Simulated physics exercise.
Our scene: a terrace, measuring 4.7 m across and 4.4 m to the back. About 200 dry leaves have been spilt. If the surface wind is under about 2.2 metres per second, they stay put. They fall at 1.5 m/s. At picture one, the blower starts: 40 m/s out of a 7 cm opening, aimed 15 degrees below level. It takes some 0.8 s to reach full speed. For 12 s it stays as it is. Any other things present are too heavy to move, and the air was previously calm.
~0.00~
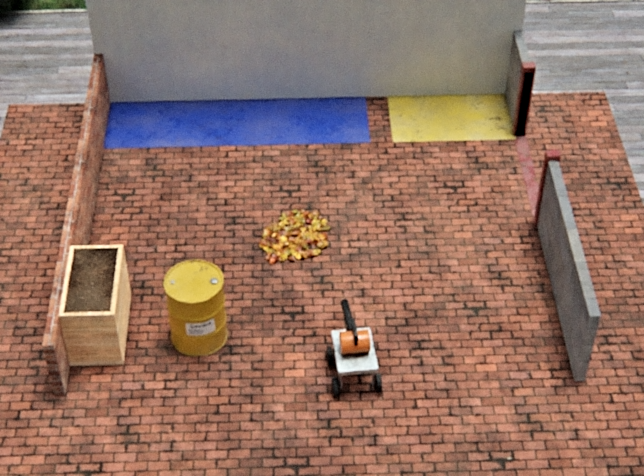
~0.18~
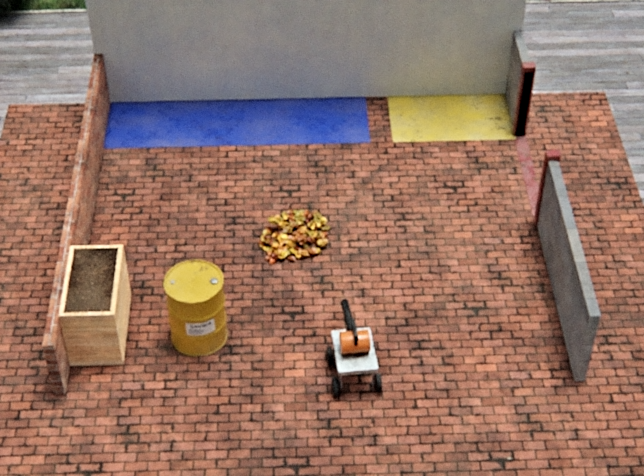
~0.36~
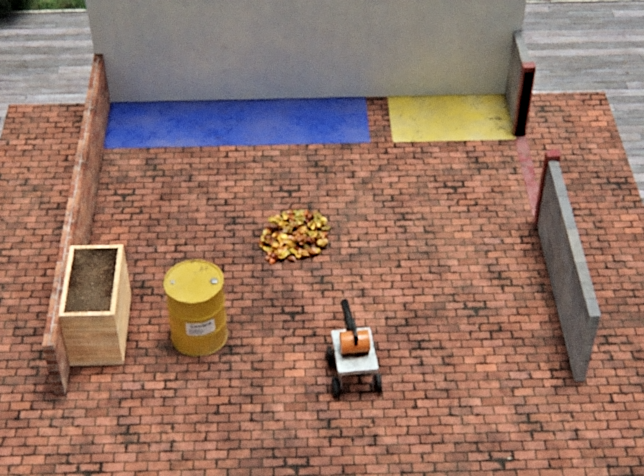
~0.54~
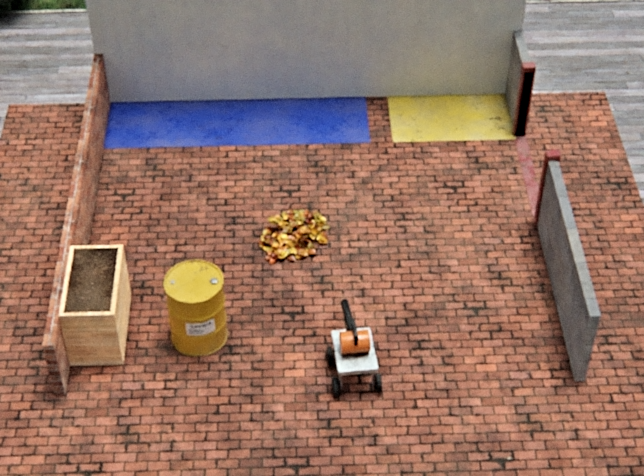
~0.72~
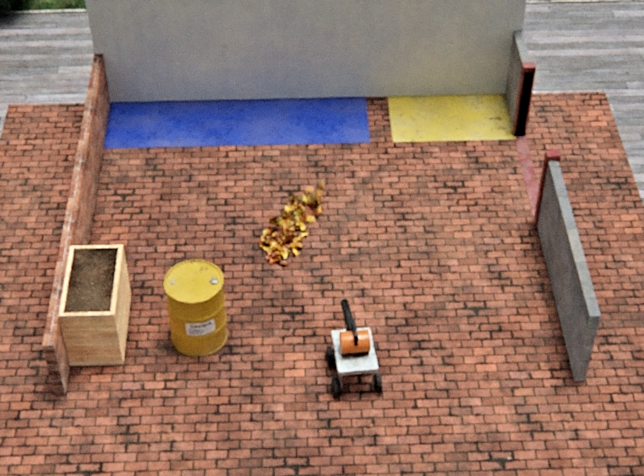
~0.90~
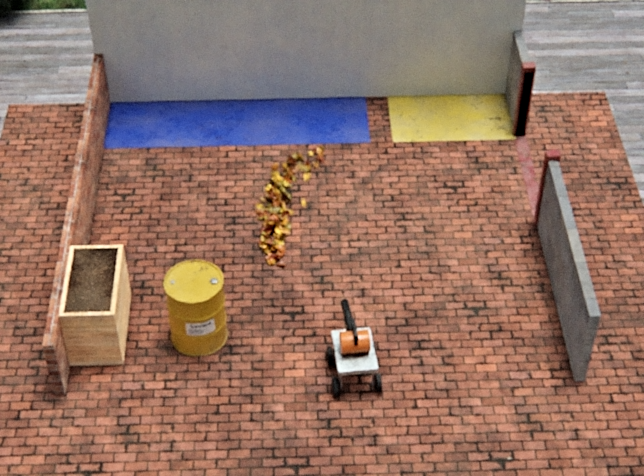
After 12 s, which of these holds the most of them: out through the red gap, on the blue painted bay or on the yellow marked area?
The blue one.
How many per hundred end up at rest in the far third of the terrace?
Roughly 80 %.
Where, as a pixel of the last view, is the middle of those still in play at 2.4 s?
Approx. centre at (225, 117) px.
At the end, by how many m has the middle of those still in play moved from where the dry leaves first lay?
Roughly 2.6 metres.
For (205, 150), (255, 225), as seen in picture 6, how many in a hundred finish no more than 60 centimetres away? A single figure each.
I would say around 20 % and 15 % respectively.
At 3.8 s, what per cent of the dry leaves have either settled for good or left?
Estimated share: Close to 10 per cent.
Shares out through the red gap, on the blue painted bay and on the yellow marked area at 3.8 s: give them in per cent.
Roughly 0 % red, 70 % blue and 0 % yellow.
After 2.4 s the count stands so, 0 % are on the yellow marked area, 0 % out through the red gap and 62 % on the blue painted bay; the middle of those still in play is near (225, 117).
After 3.8 s the count stands so, 0 % are on the yellow marked area, 0 % out through the red gap and 68 % on the blue painted bay; the middle of those still in play is near (214, 109).
After 6.6 s the count stands so, 0 % are on the yellow marked area, 0 % out through the red gap and 72 % on the blue painted bay; the middle of those still in play is near (202, 103).
After 12.0 s, at the end, 0 % are on the yellow marked area, 0 % out through the red gap and 74 % on the blue painted bay; the middle of those still in play is near (196, 101).
